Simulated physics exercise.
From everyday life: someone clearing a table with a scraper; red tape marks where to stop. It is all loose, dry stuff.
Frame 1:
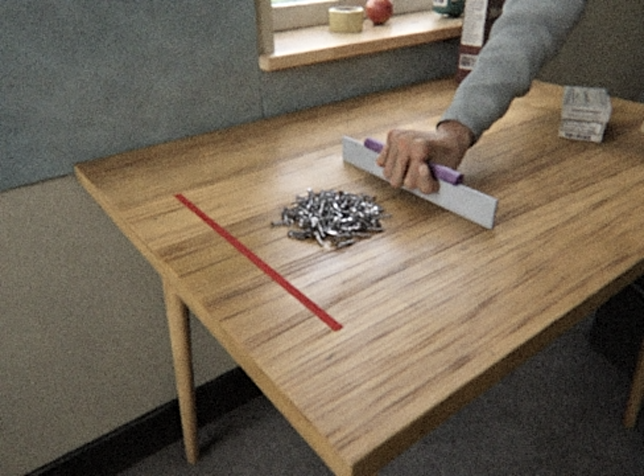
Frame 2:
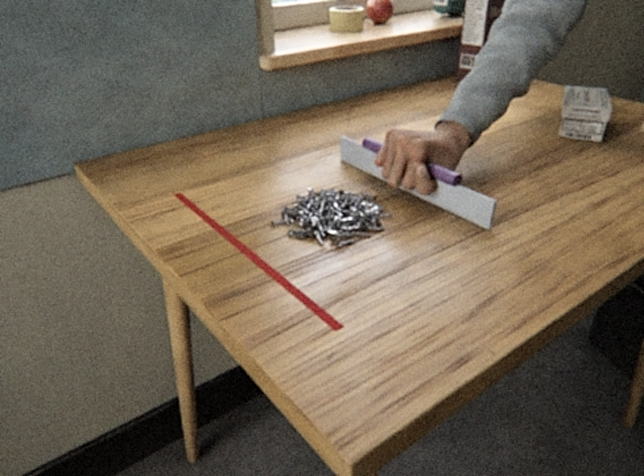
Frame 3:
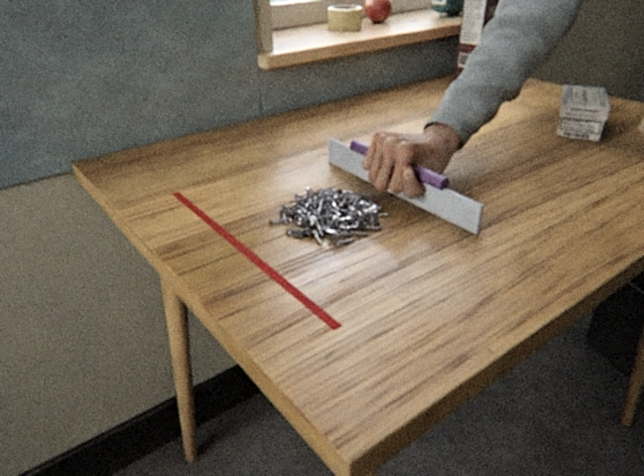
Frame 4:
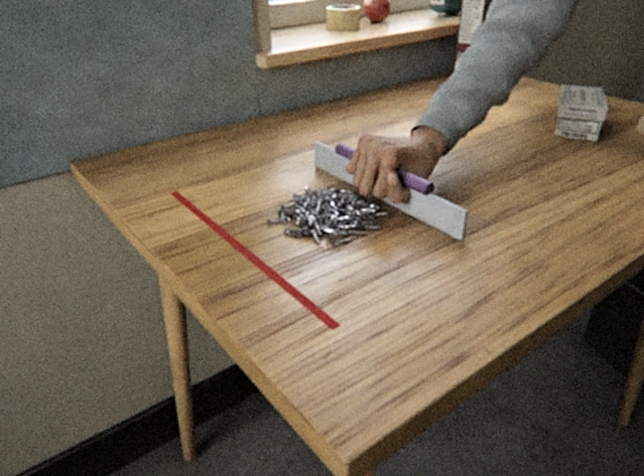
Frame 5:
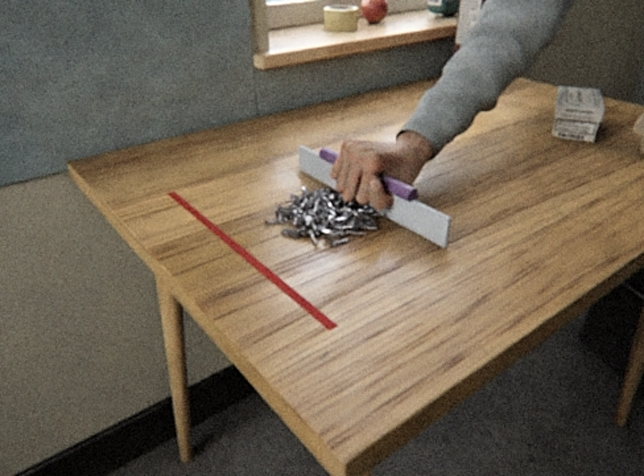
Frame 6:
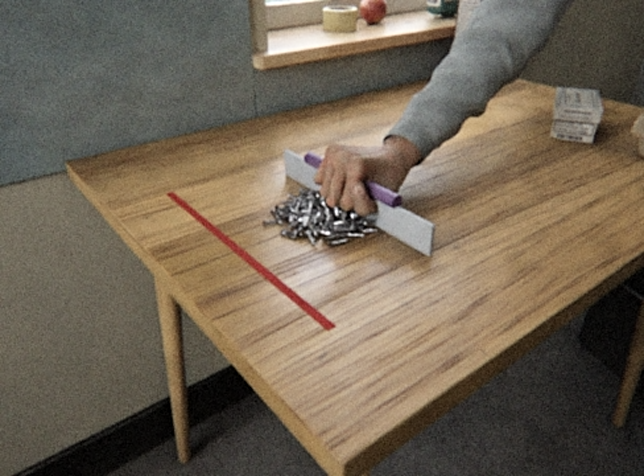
A hand slides a scraper left across a wooden table into a pile of screws.
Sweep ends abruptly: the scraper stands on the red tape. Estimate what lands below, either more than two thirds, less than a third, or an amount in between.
What is pushed off will fall short of a third.
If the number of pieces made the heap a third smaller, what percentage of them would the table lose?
Estimate: Around 0 %.
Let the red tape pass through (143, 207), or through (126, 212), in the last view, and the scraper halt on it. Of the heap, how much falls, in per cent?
About 70 %, then 100 %.
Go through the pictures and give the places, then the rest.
In the first picture, scraper at (482, 208), at rest; red tape at (183, 199), about a palm's width from the edge; edge at (178, 278); the heap at (328, 211), steel screws.
In the second picture, scraper at (480, 209).
In the third picture, scraper at (467, 213); the heap at (327, 209).
In the fourth picture, scraper at (452, 219).
In the fifth picture, scraper at (435, 226); the heap at (323, 210), a stray few pushed along.
In the sixth picture, scraper at (420, 233); red tape at (175, 198); edge at (170, 277); the heap at (317, 212), about half pushed along.
Soon, scraper still moving, near (292, 202); heap all on the table, its front near (221, 243).
A while on, scraper stopped at the red tape; heap all on the table, its front near (171, 286).
Towards the end, scraper stopped at the red tape; heap a stray few over the edge.
Finally, scraper stopped at the red tape; heap a stray few over the edge.
